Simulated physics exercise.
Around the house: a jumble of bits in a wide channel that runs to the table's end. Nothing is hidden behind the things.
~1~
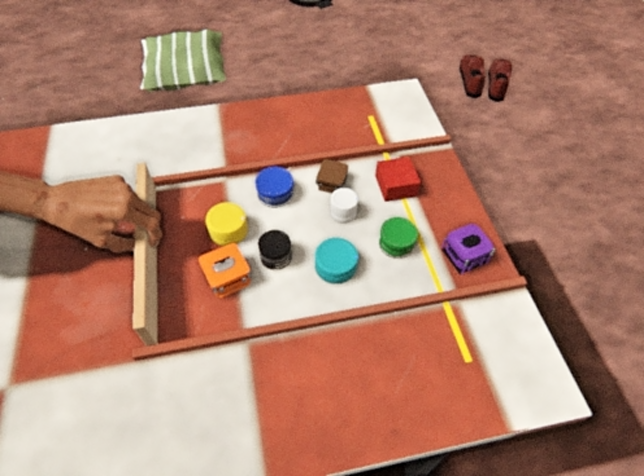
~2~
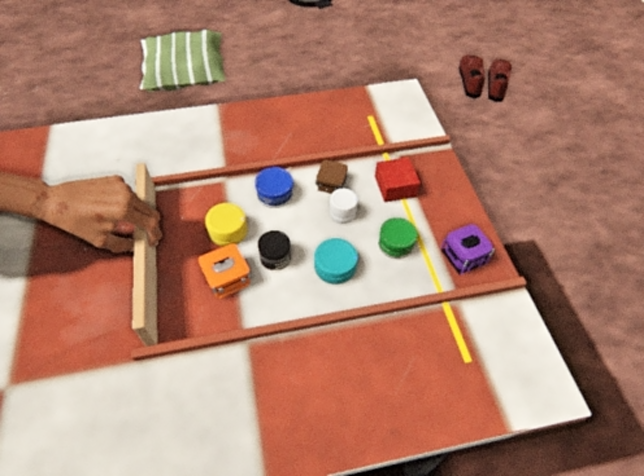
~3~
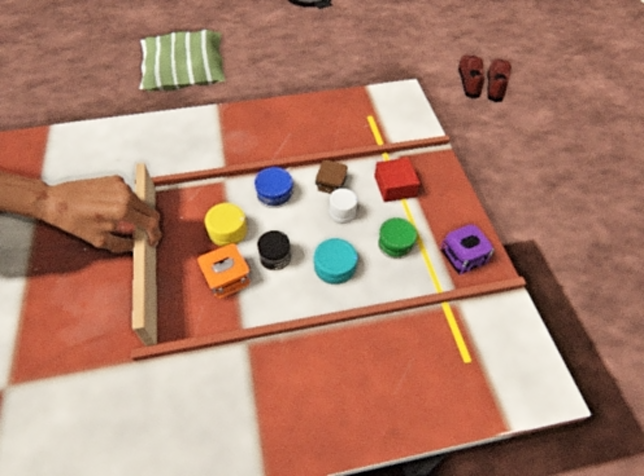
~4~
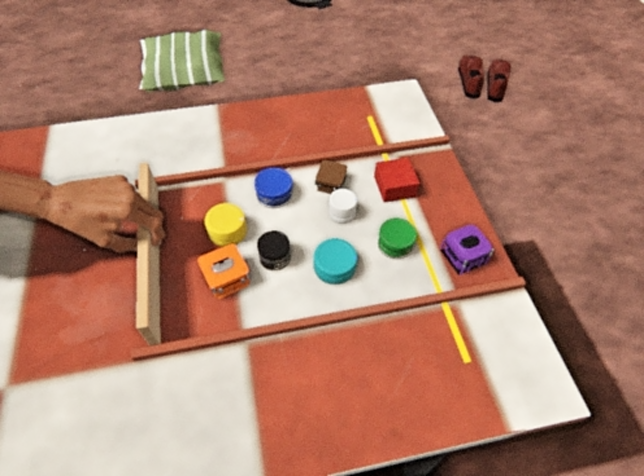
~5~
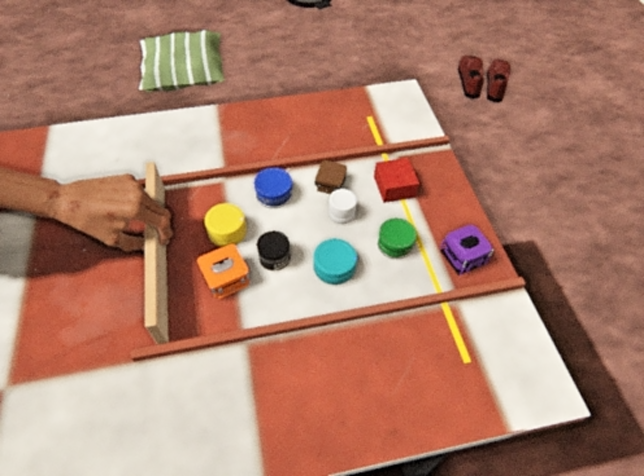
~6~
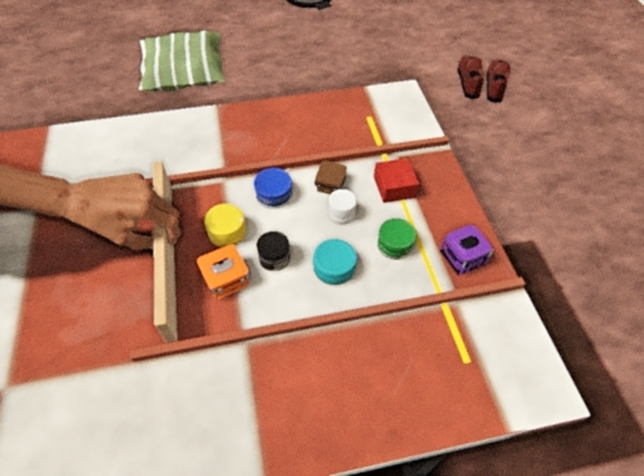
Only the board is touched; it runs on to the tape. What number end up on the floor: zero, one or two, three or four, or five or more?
Here the number that fall off is one or two.
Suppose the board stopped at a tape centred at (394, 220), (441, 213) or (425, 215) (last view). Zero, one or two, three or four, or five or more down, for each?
The falls would be no fall at all; 5 or more; either one or two.
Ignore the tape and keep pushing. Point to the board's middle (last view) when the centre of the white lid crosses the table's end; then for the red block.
At (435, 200) for the white lid; at (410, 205) for the red block.
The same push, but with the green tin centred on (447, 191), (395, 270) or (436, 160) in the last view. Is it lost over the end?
The green tin survives; remains up; comes down.
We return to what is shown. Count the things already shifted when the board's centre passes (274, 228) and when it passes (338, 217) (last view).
By then 5, and 9.
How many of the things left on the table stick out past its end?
The number is 1.
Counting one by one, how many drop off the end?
The count is 2.
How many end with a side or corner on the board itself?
It touches 3.
Soon after, none off yet; purple case at rest near (466, 250); red block at rest near (395, 180); green tin at rest near (396, 239).
After that, none off yet; purple case at rest near (466, 250); red block at rest near (395, 180); green tin displaced a little near (407, 234).
And then, none off yet; purple case displaced a little near (482, 249); red block displaced about its own width near (438, 174); green tin displaced well along near (444, 216).
In the end, the number that fall off is one or two; gone, red block and purple case.
